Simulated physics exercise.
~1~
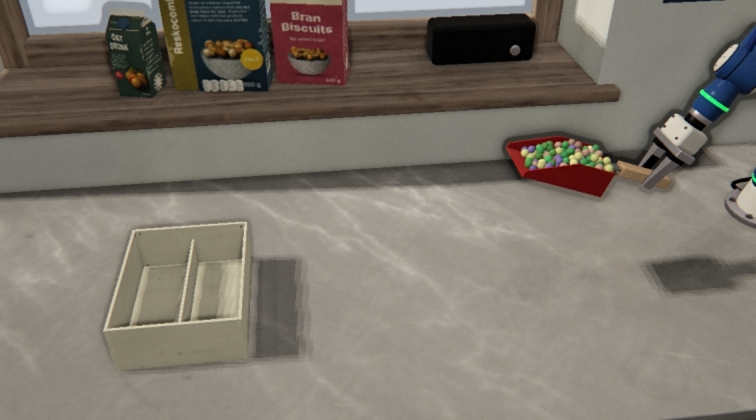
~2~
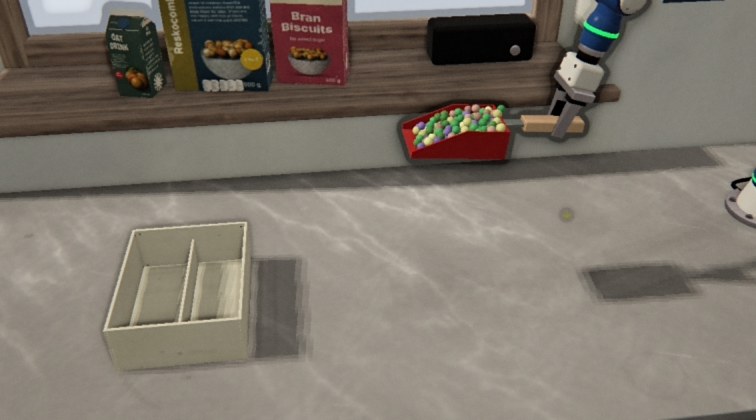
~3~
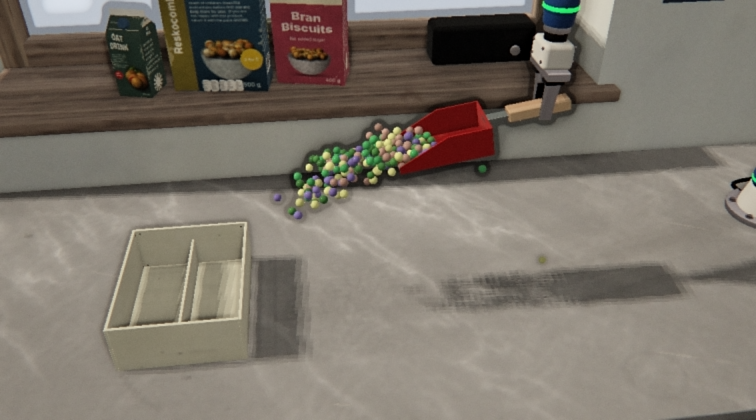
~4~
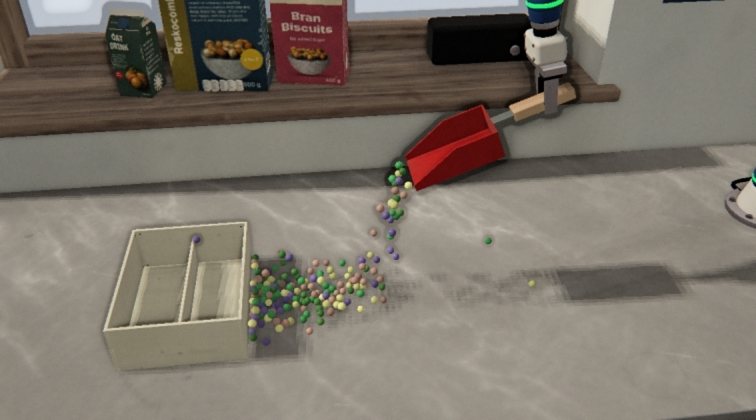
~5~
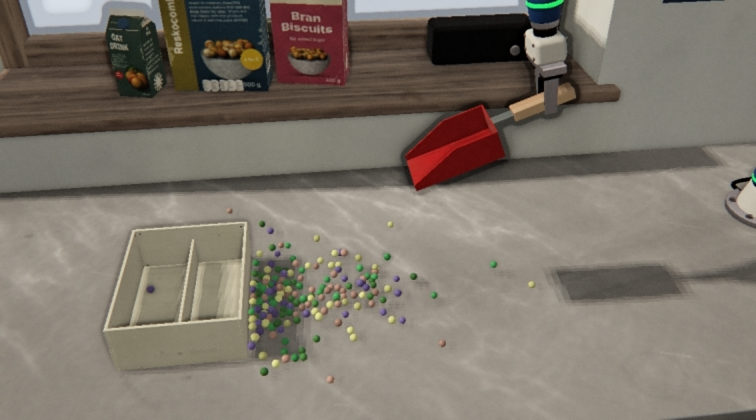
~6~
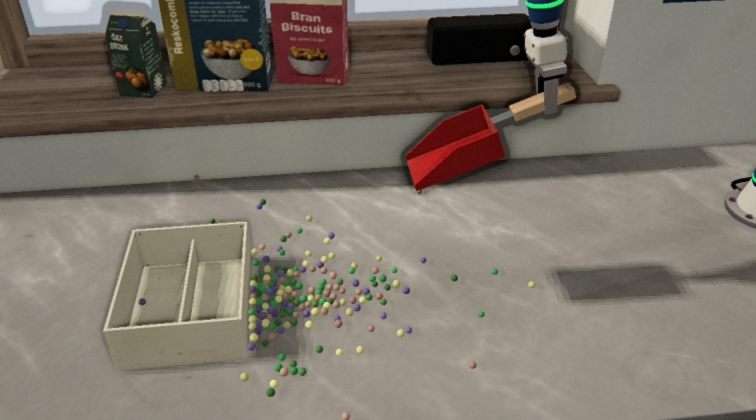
The clip opens on a grey marbled counter, where a robot arm at the right holds a red scoop heaped with small colourful balls and a pale, two-part box sits at the left. The arm lifts the scoop and carries it left, keeping the load aboard. Then the scoop tips forward, and the balls stream out toward the box. They fall short, landing on the counter and piling against its near side, while a single purple one drops inside. The rest scatter outward, and the clip ends with the emptied scoop held still above the spilled balls.
